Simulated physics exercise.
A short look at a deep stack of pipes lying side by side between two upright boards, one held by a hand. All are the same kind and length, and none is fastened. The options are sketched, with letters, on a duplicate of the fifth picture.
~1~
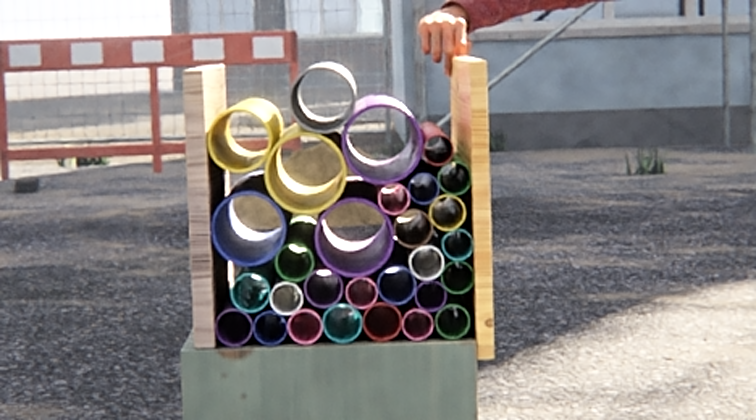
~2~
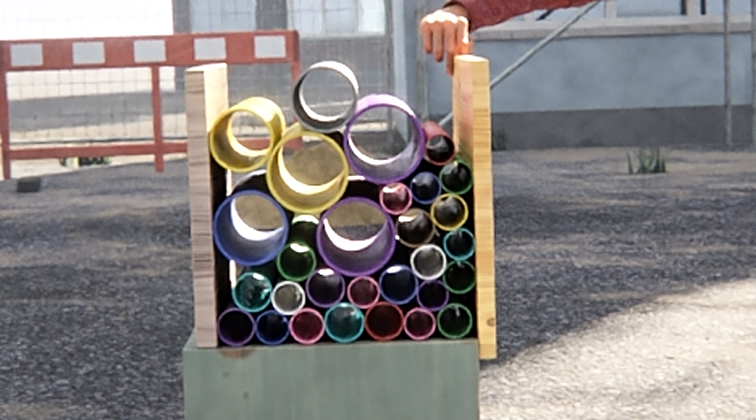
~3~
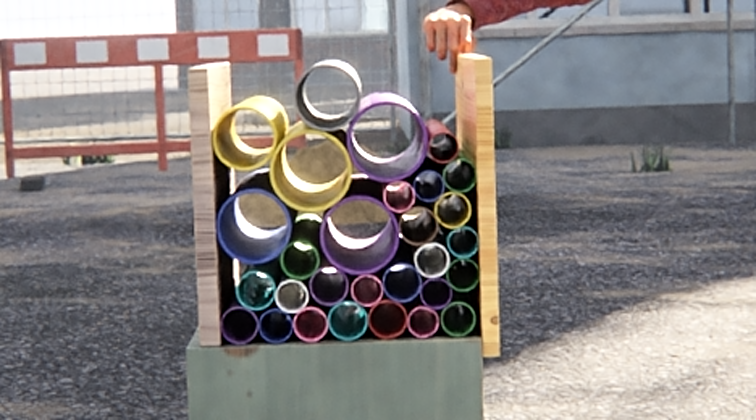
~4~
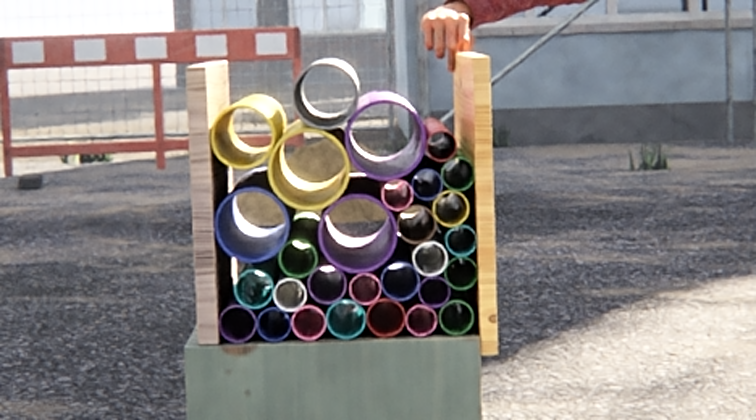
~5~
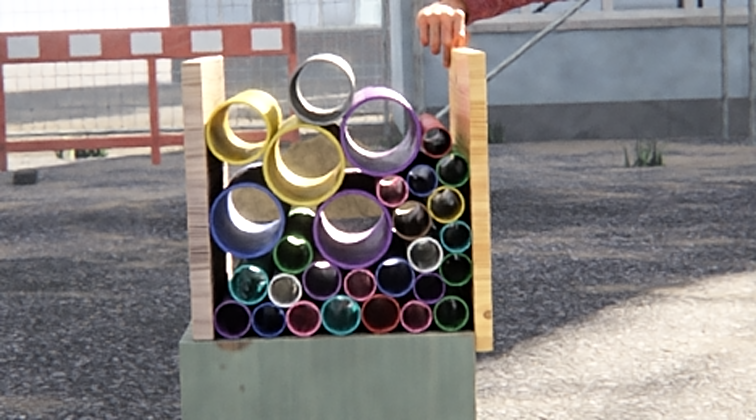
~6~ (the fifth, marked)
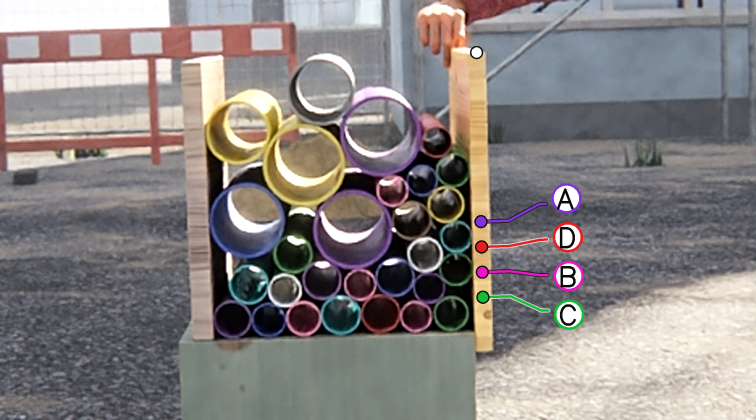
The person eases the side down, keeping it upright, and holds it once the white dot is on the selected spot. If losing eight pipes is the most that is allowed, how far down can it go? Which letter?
The answer is mark B.
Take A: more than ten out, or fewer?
At A, fewer than ten.
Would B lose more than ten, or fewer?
Fewer than ten.
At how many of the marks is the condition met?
Three of them.
On the copy, A at (481, 221); B at (482, 272); C at (483, 297); D at (482, 247); the white dot at (477, 52).
On B. First, top of the board (470, 150).
Then, top of the board (473, 255).
Finally, top of the board (473, 271), eight out over the board.
By contrast, A two out over the board; C more than eight out over the board; D two out over the board.
